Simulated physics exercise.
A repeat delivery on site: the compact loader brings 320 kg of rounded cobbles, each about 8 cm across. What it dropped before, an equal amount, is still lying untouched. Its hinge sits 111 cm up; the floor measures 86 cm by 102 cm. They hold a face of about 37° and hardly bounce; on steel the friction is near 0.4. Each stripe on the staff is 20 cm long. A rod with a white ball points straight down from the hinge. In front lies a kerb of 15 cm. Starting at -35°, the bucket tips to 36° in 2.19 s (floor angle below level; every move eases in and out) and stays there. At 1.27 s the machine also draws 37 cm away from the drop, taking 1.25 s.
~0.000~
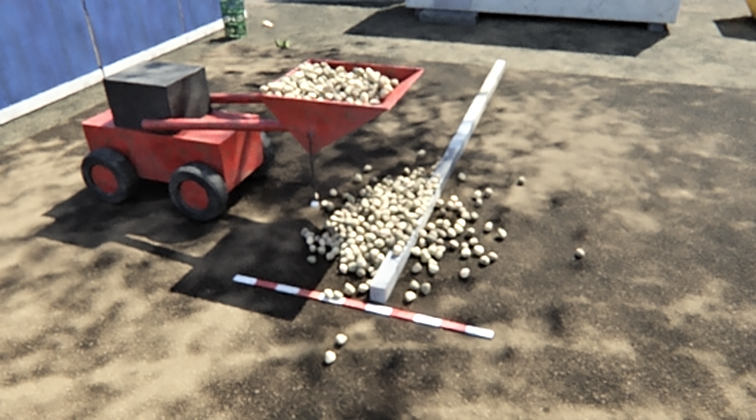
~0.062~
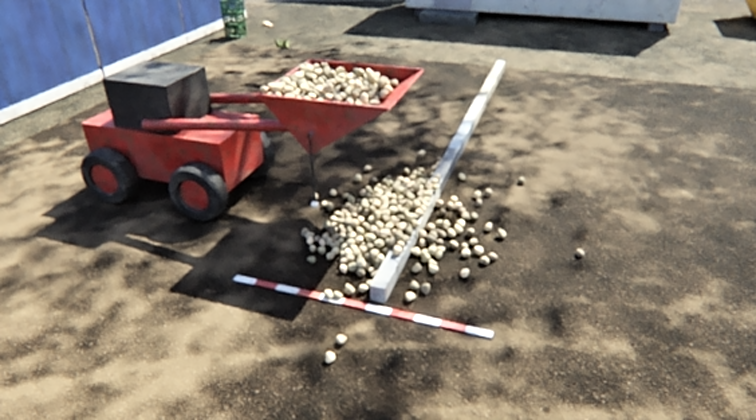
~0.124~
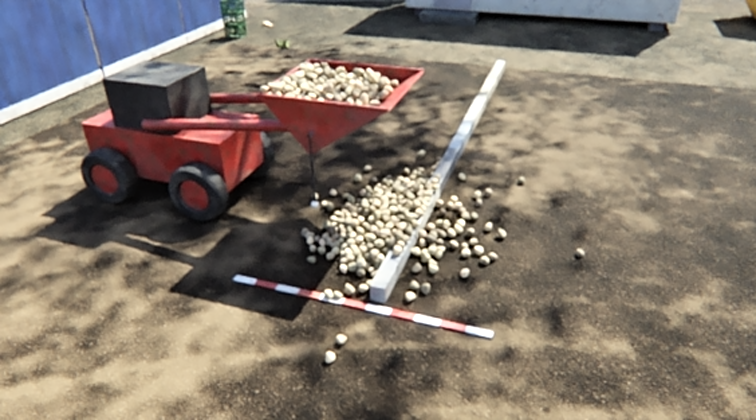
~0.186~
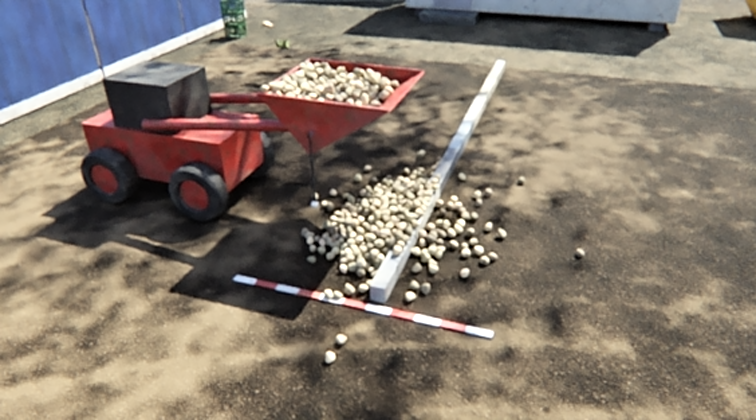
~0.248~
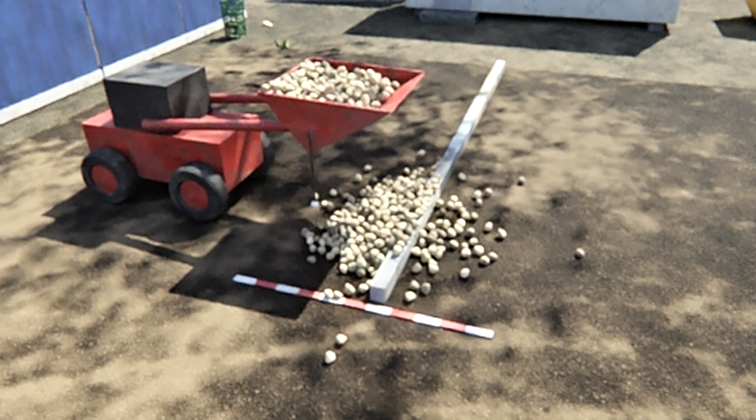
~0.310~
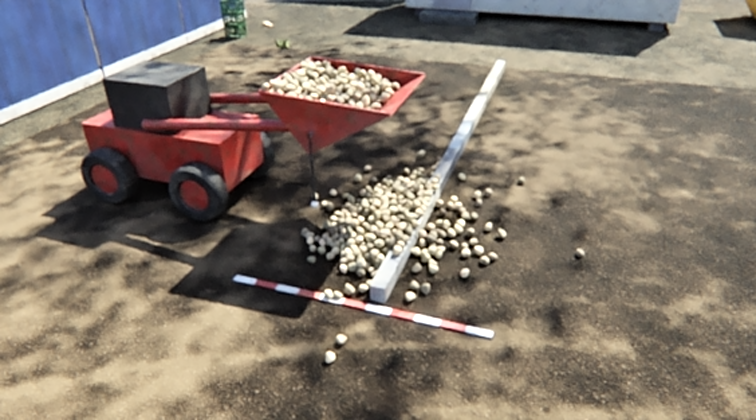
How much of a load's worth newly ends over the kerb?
Some 25 per cent is added.
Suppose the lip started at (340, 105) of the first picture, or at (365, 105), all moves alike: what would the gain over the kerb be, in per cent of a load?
Near 0 per cent from the first place, 5 from the second.
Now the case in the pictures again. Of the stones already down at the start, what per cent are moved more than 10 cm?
Roughly 10 per cent of them.
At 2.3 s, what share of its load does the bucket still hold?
It holds some 15 per cent.
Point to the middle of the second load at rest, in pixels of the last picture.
Their middle is at about (388, 211).
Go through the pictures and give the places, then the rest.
The first picture shows lip at (388, 109), floor tilted -35°, highest stones at (328, 73). The earlier load is highest near (400, 200), 26 cm above ground level, 89 % on this side of the kerb, 11 % over the kerb.
The second picture shows lip at (388, 109), floor tilted -35°, highest stones at (328, 73); the stones move at 0.0 m/s on average.
The third picture shows lip at (388, 110), floor tilted -34°, highest stones at (326, 72); the stones move at 0.0 m/s on average.
The fourth picture shows lip at (389, 111), floor tilted -34°, highest stones at (327, 72); the stones move at 0.1 m/s on average.
In the fifth picture, the bucket is at -32°, its lip at (389, 113); the top of the load is at (327, 72); the stones move at 0.1 m/s on average.
In the sixth picture, the bucket is at -31°, its lip at (390, 115); the top of the load is at (319, 71); the stones move at 0.1 m/s on average.
After 1.6 s the floor is at 25°; in per cent of one load, 93 in the bucket, 96 on this side of the kerb, 11 over the kerb; the foremost stones are at (502, 240).
After 2.3 s the floor is at 36°; in per cent of one load, 15 in the bucket, 156 on this side of the kerb, 29 over the kerb; the foremost stones are at (507, 234).
After 3.0 s the floor is at 36°; in per cent of one load, 0 in the bucket, 165 on this side of the kerb, 35 over the kerb; the foremost stones are at (524, 224).
After 5.4 s the floor is at 36°; in per cent of one load, 0 in the bucket, 164 on this side of the kerb, 36 over the kerb; the foremost stones are at (524, 224). Net gain over the kerb, 25.
